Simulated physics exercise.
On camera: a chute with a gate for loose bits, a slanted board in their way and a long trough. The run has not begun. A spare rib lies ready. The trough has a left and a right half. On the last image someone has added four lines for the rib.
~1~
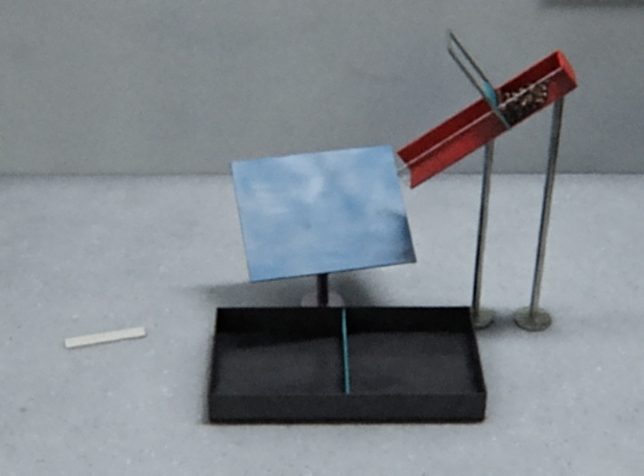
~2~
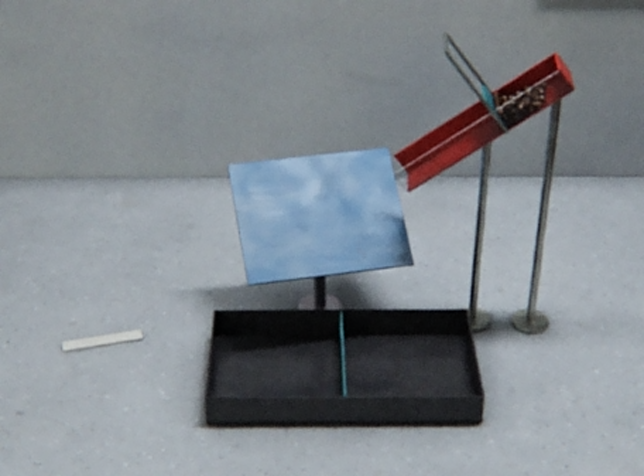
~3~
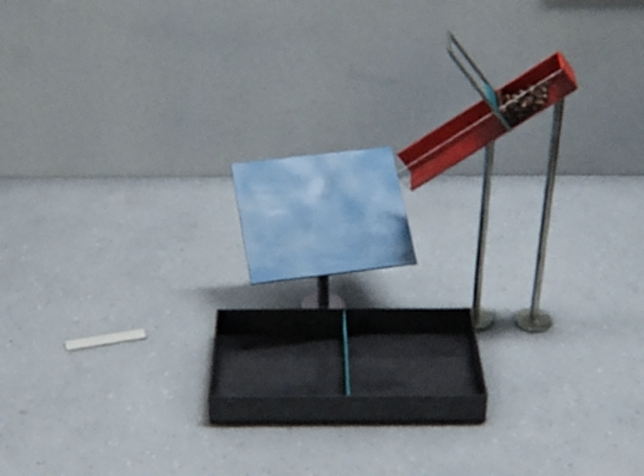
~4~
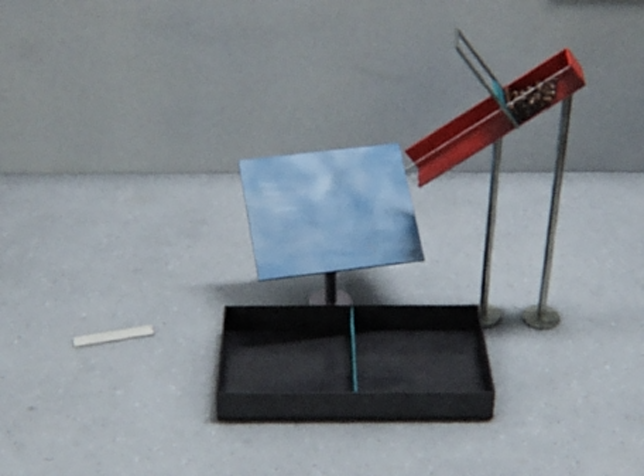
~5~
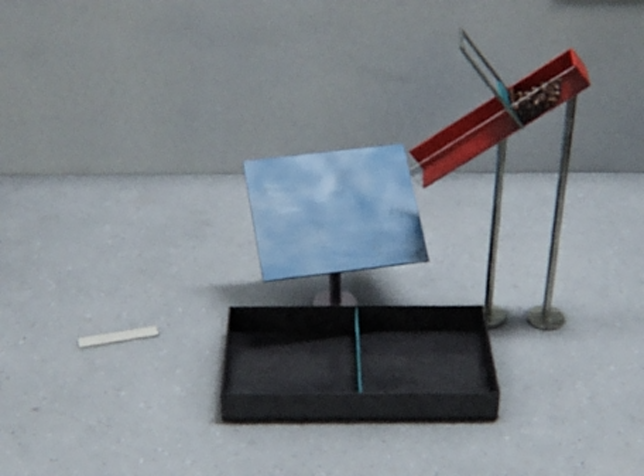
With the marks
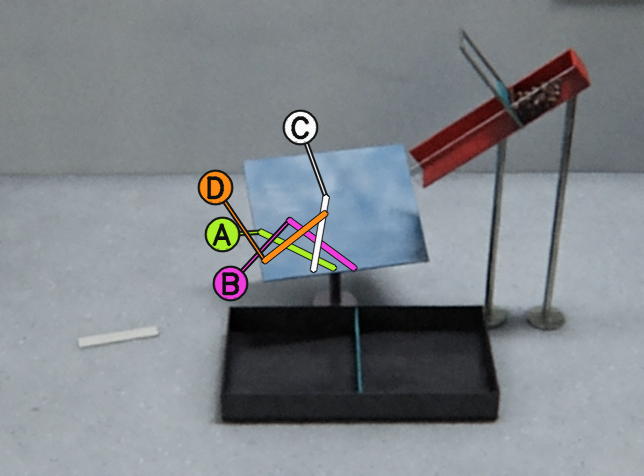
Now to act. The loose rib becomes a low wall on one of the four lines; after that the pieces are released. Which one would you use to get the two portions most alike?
Use line A.
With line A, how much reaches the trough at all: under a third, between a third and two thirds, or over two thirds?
It is over two thirds.
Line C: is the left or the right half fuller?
The left half.
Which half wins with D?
The left half.
On the marked copy, line A from (260, 232) to (333, 267); line B from (289, 220) to (353, 267); line C from (326, 197) to (313, 269); line D from (324, 213) to (264, 260).
With A, of what is caught, about a third in the left half, about two thirds in the right.
With B, of what is caught, about a quarter in the left half, most in the right.
With C, of what is caught, most in the left half, about a quarter in the right.
With D, of what is caught, most in the left half, about a quarter in the right.
